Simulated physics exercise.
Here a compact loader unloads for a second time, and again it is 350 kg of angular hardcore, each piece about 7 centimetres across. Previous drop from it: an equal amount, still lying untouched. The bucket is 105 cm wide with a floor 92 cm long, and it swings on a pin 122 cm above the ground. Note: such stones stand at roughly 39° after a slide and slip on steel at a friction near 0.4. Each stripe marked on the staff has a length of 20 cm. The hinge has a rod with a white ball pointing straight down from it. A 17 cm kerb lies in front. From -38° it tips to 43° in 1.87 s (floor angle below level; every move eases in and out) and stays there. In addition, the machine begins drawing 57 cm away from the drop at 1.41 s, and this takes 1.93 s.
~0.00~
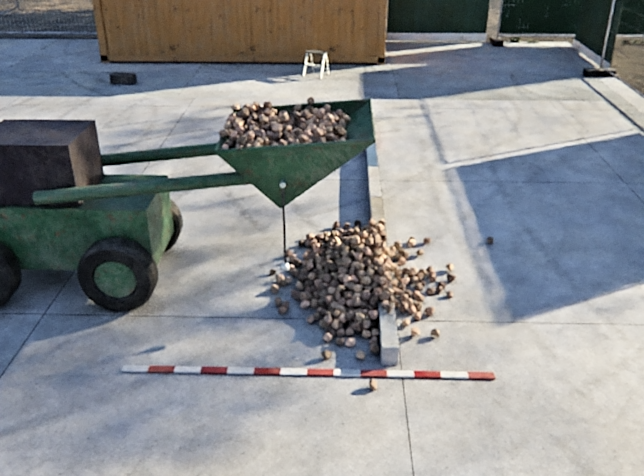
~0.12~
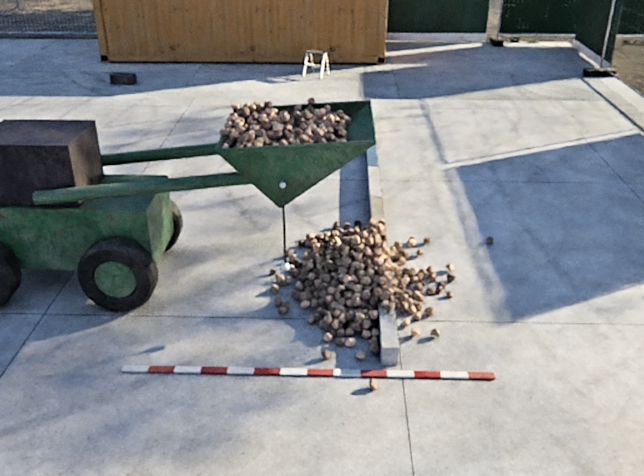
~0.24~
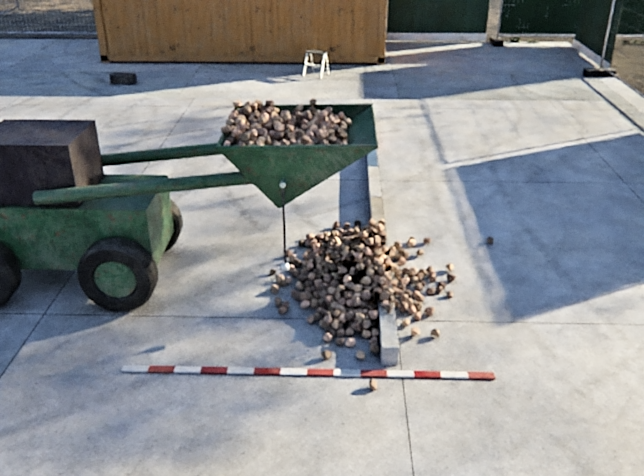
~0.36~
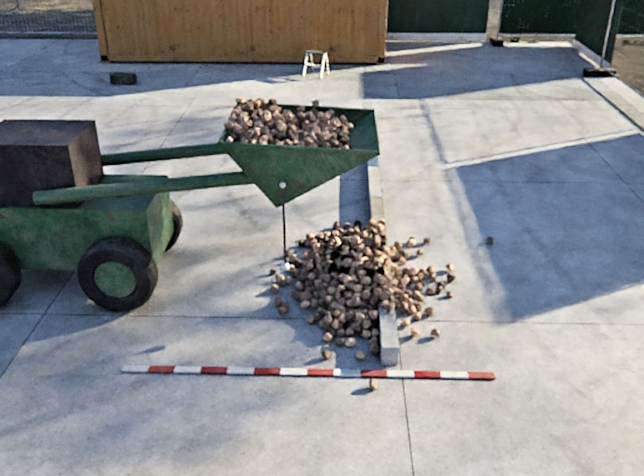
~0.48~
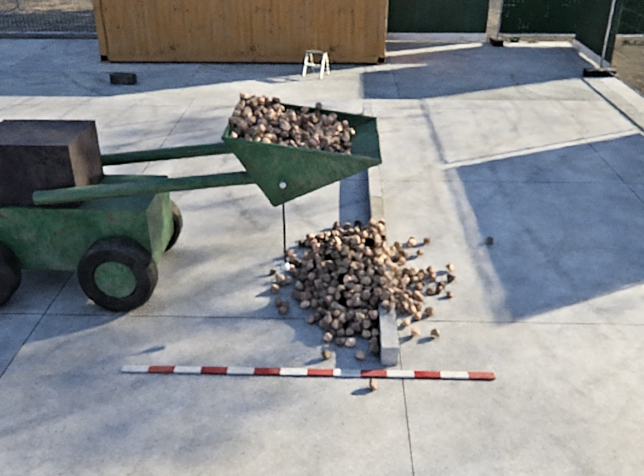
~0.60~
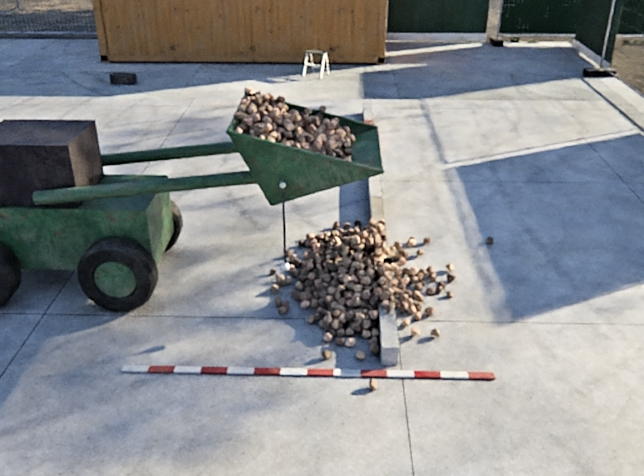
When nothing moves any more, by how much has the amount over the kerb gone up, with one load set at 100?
It has gone up by about 37 per cent of a load.
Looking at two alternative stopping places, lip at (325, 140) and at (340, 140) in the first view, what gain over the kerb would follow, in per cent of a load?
0 %, then 5 %.
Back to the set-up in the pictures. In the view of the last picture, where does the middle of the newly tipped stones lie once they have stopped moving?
Middle: Approx. (364, 267) px.
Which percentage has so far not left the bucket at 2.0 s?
I'd say about 20 per cent.
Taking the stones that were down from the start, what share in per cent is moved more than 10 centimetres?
I'd put it at about 5 per cent.
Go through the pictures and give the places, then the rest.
In the first picture, lip at (375, 141), floor tilted -38°, highest stones at (274, 111). The earlier load is highest near (360, 250), 33 cm above ground level, 92 % on this side of the kerb, 8 % over the kerb.
In the second picture, lip at (376, 142), floor tilted -37°, highest stones at (274, 111); the stones move at 0.1 m/s on average.
In the third picture, the bucket is at -34°, its lip at (378, 147); the top of the load is at (260, 107); the stones move at 0.1 m/s on average.
In the fourth picture, lip at (380, 153), floor tilted -30°, highest stones at (247, 106); the stones move at 0.2 m/s on average.
In the fifth picture, the bucket is at -25°, its lip at (382, 162); the top of the load is at (250, 103); the stones move at 0.2 m/s on average.
In the sixth picture, the bucket is at -18°, its lip at (383, 172); the top of the load is at (252, 100); the stones move at 0.3 m/s on average.
After 1.4 s the floor is at 30°; in per cent of one load, 99 in the bucket, 93 on this side of the kerb, 8 over the kerb; the foremost stones are at (448, 270).
After 2.0 s the floor is at 43°; in per cent of one load, 19 in the bucket, 156 on this side of the kerb, 26 over the kerb; the foremost stones are at (450, 267).
After 3.8 s the floor is at 43°; in per cent of one load, 0 in the bucket, 154 on this side of the kerb, 46 over the kerb; the foremost stones are at (499, 284).
After 6.4 s the floor is at 43°; in per cent of one load, 0 in the bucket, 154 on this side of the kerb, 46 over the kerb; the foremost stones are at (499, 284). Net gain over the kerb, 37.
